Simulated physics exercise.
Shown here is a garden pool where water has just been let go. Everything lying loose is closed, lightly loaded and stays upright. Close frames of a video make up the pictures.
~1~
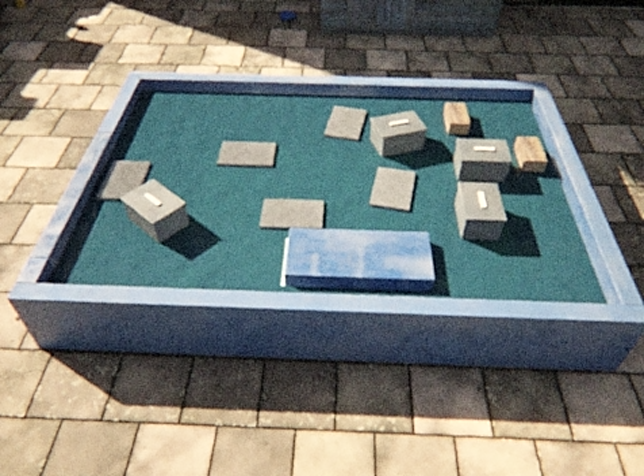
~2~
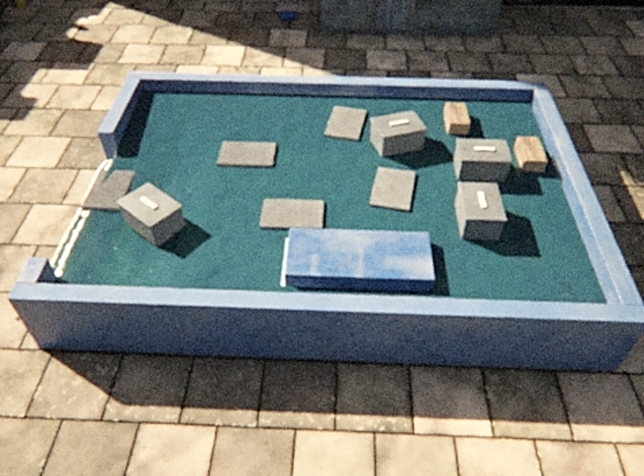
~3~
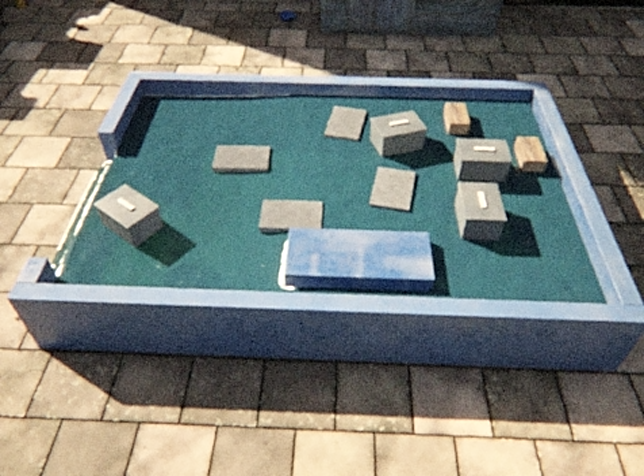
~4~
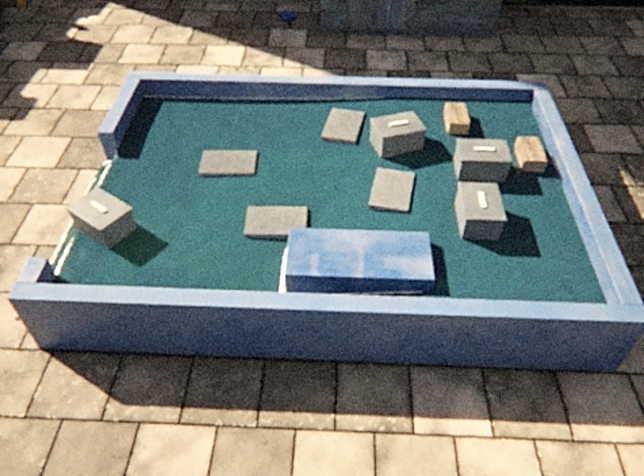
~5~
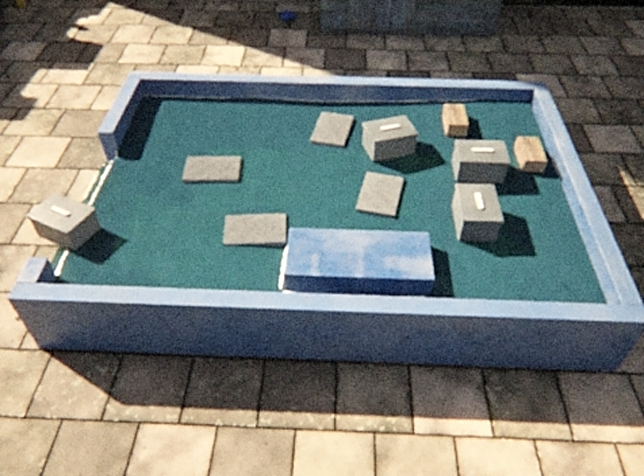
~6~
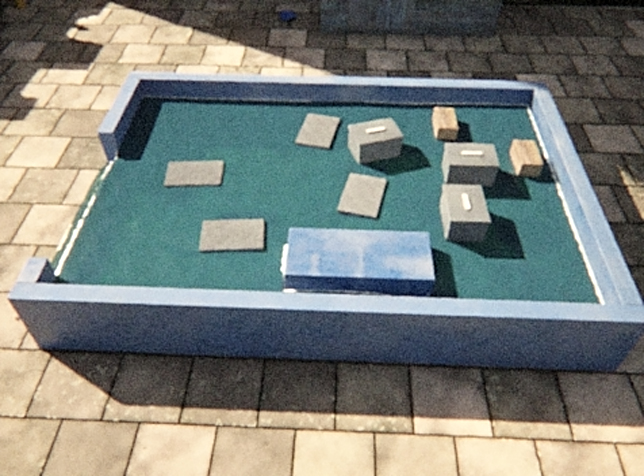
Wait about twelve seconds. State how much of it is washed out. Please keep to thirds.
Keeping to thirds, one to two thirds.
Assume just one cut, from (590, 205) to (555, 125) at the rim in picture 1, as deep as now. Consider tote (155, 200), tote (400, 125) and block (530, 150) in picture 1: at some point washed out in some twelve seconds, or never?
Remains, escapes, escapes.
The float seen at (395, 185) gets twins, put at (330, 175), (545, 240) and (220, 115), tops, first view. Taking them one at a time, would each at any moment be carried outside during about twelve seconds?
Okay, one at a time: Gets out, next does not get out, last gets out.
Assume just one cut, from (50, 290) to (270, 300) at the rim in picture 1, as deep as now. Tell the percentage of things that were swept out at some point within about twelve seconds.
Result: 50 per cent.
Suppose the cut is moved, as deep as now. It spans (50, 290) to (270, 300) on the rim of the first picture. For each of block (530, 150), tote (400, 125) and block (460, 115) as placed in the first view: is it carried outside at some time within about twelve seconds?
In that order: No, no, kept in.
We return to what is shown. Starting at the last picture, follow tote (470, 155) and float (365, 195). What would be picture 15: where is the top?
They'd be somewhere near (440, 161) and (277, 208).
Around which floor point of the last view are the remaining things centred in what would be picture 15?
Average floor point: Approx. (345, 207).
A moment on, 2 of 11 are out; 9 afloat.
Next, 3 of 11 are out; 8 afloat.
Later, 4 of 11 are out; 7 afloat.
In the end, 6 of 11 are out; 5 afloat.
